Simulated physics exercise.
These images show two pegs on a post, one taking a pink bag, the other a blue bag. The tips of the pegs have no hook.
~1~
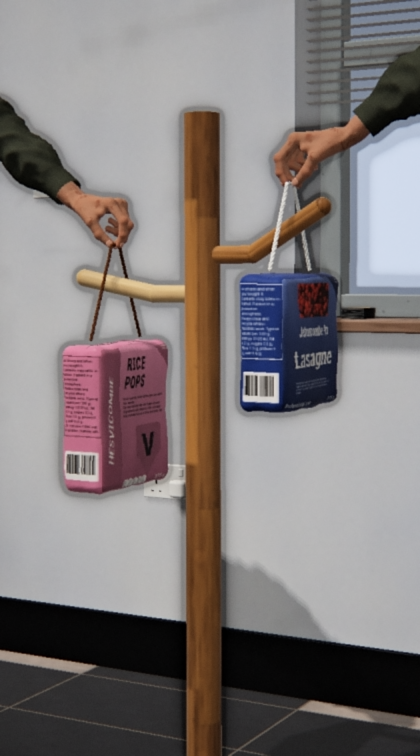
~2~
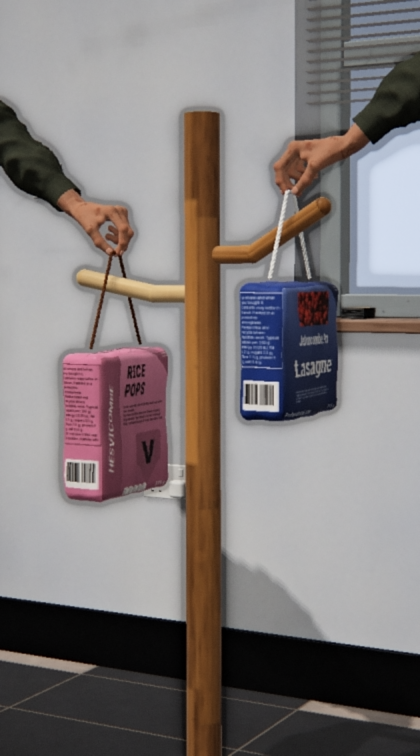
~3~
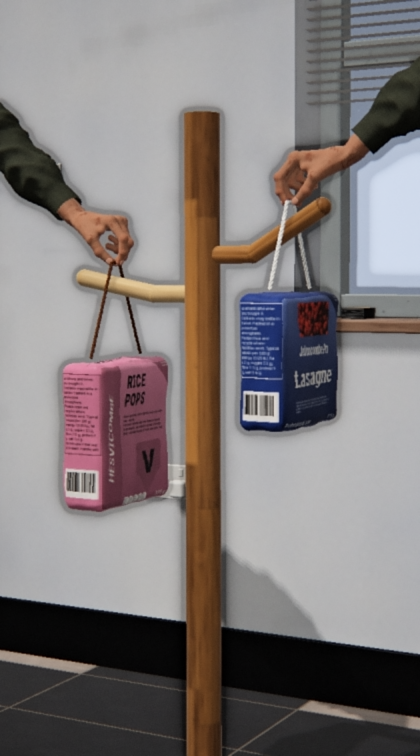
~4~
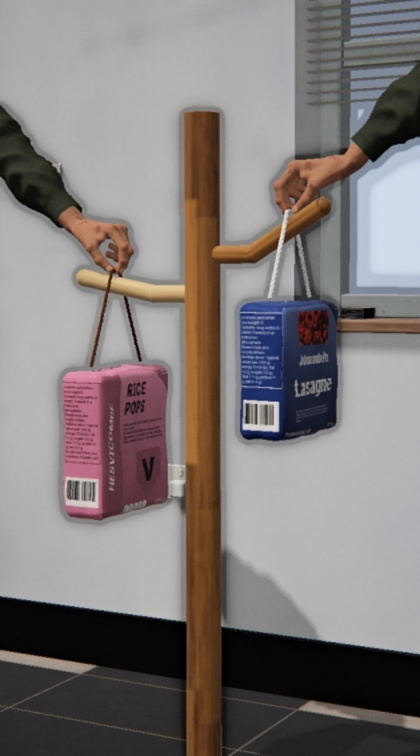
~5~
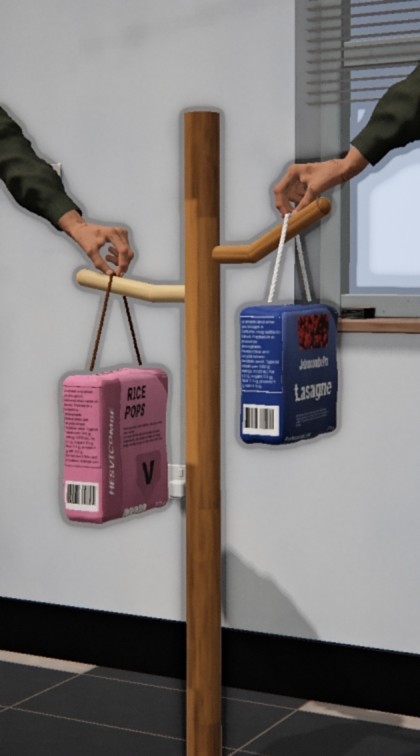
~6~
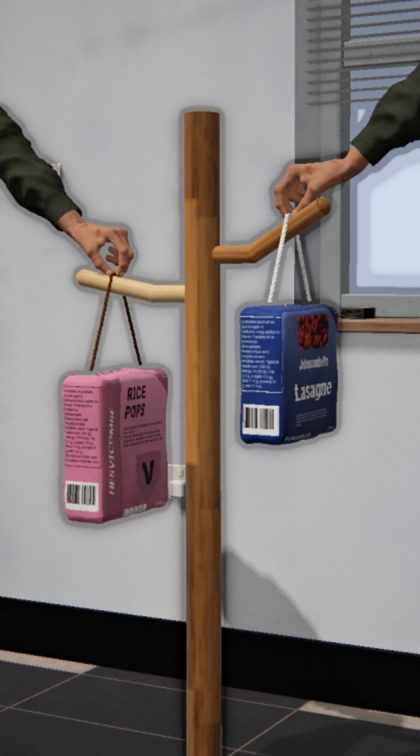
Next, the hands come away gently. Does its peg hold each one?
The pink bag: Yes; the blue bag: Yes.
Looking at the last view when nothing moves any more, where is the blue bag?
Close to (212, 394).
Then, 0.36 s past the final frame, pink bag on its peg near (119, 446); blue bag on its peg near (251, 394).
Then, 0.92 s past the final frame, pink bag on its peg near (126, 447); blue bag on its peg near (243, 396).
When it is over, pink bag on its peg near (122, 447); blue bag on its peg near (212, 394). The pink bag holds on and the blue bag remains on its peg.
